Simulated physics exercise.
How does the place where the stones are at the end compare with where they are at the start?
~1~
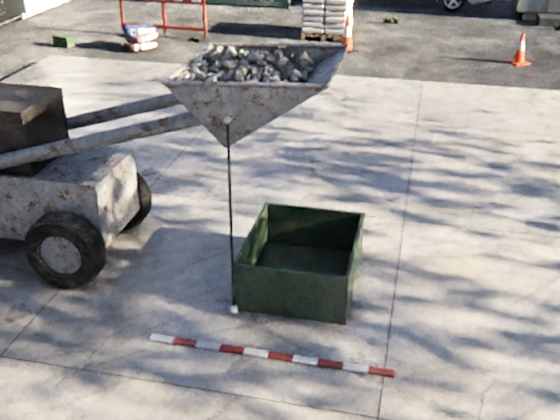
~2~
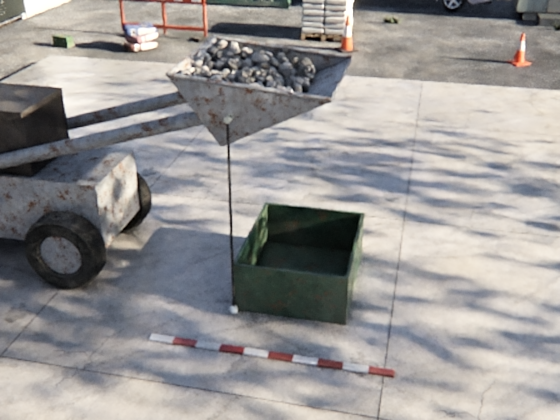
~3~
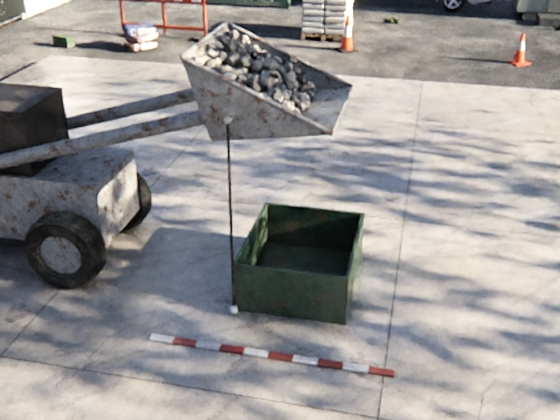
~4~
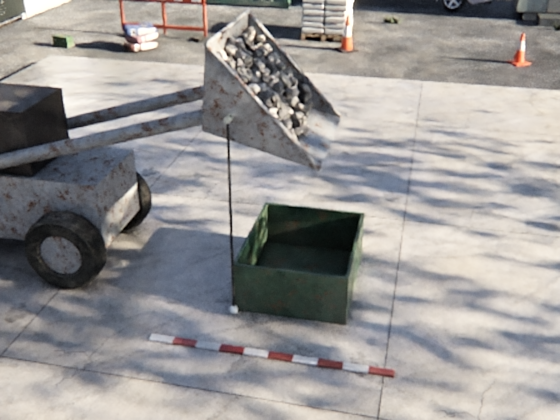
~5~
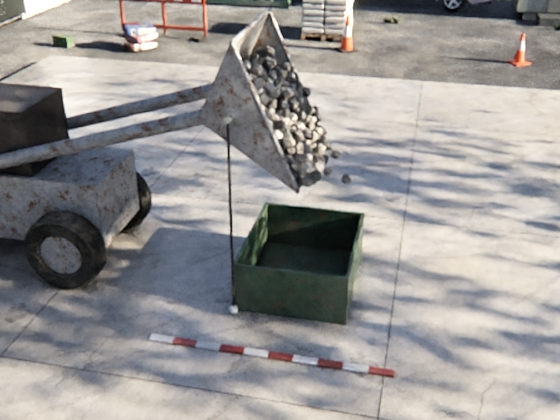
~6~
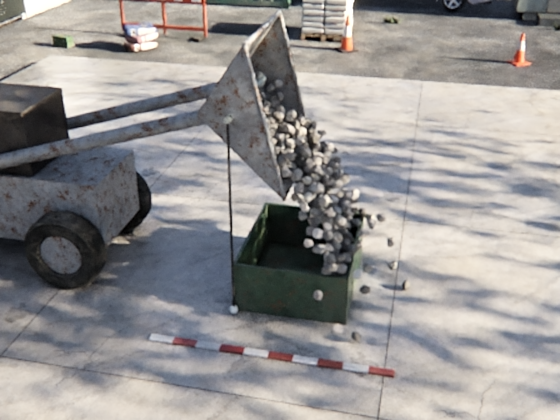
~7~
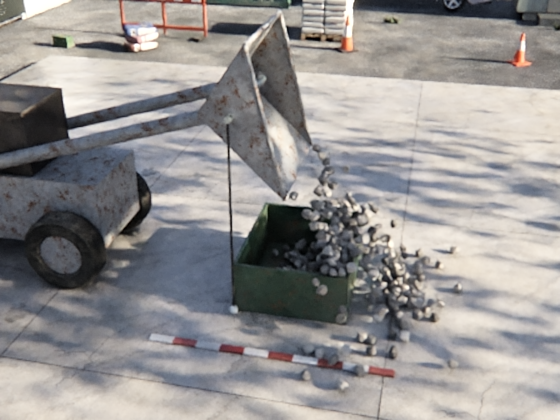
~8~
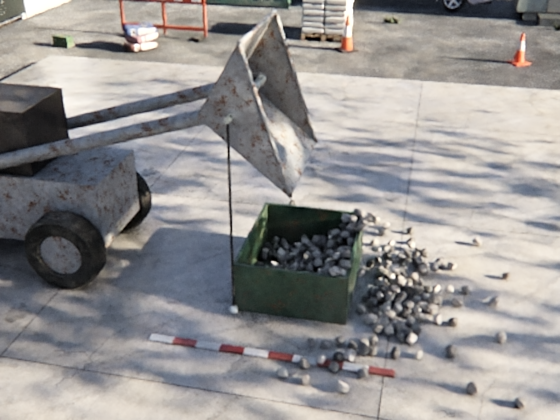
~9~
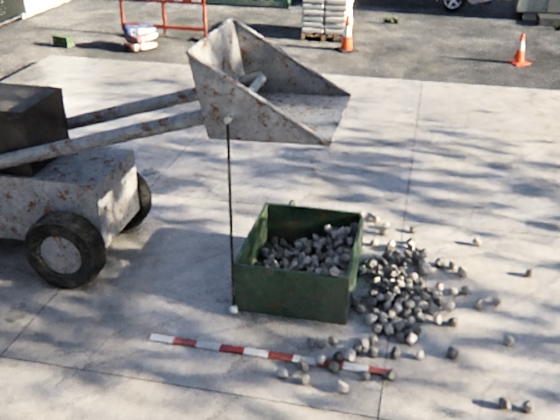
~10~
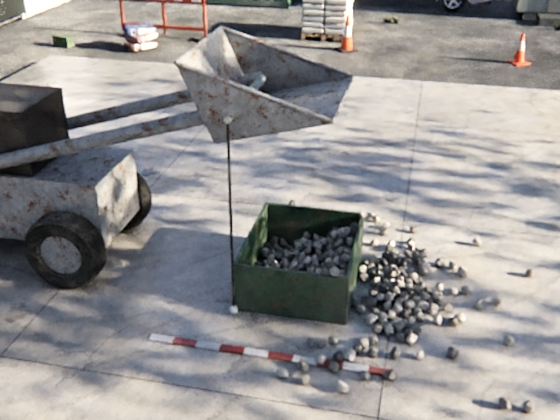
At the start the stones are heaped in the raised bucket above the bin. At the end they are lower and further right, with most in the green bin and the rest scattered on the paving beside and in front of it.
